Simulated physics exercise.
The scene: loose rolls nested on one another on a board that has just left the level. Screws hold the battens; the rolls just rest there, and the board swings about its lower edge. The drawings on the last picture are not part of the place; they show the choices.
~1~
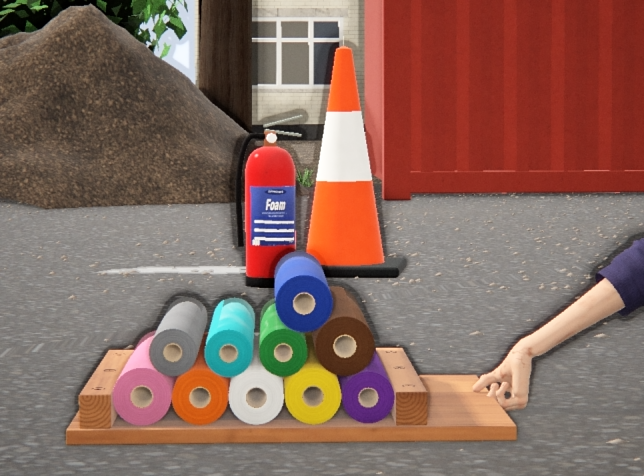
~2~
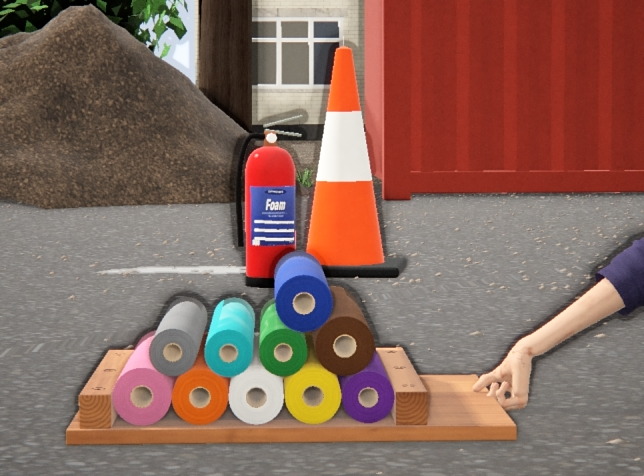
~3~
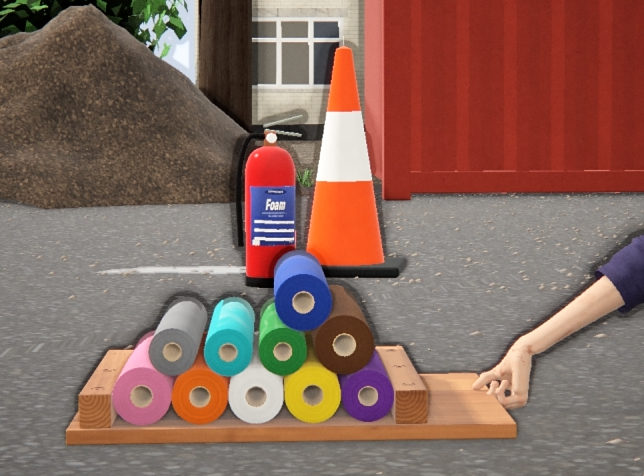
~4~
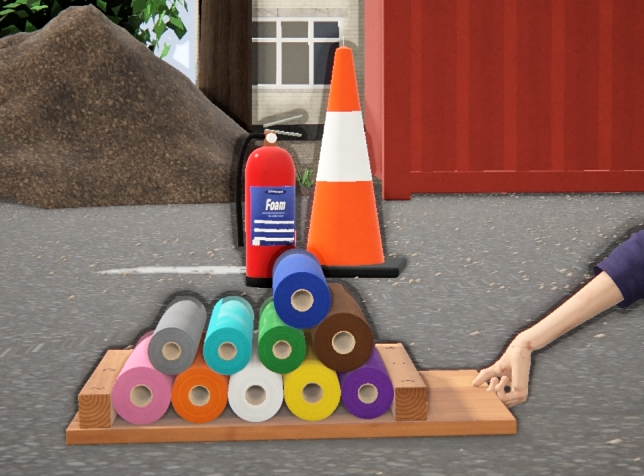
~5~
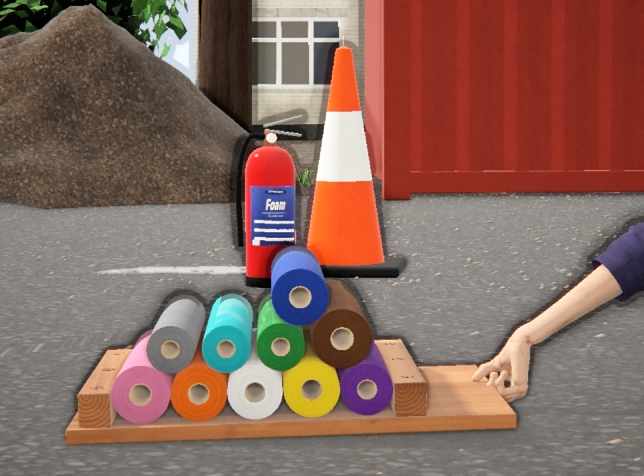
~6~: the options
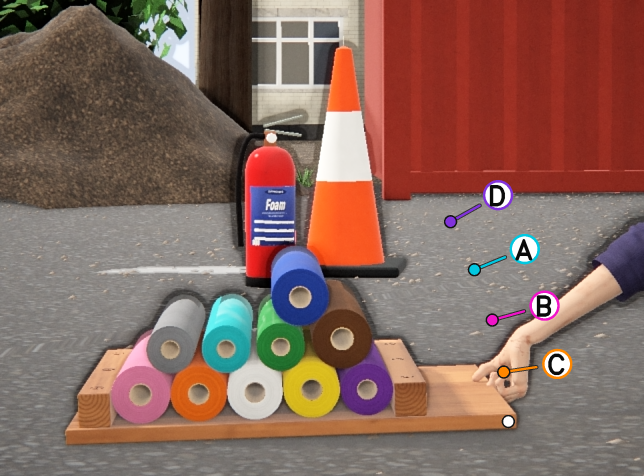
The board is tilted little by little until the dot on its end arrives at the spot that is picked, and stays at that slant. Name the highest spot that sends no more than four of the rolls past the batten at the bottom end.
The highest mark that will do is D.
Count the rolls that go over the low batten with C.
At C the number is none.
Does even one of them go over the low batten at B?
No, at B.
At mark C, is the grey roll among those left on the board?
Yes.
On the copy, A at (475, 269); B at (492, 320); C at (504, 372); D at (450, 222); the white dot at (508, 421).
On D. First, board at 20°.
Then, board at 29°.
Finally, board at 29°, four over the low batten (turquoise, grey, green, blue).
By contrast, A none over the low batten; B none over the low batten; C none over the low batten.
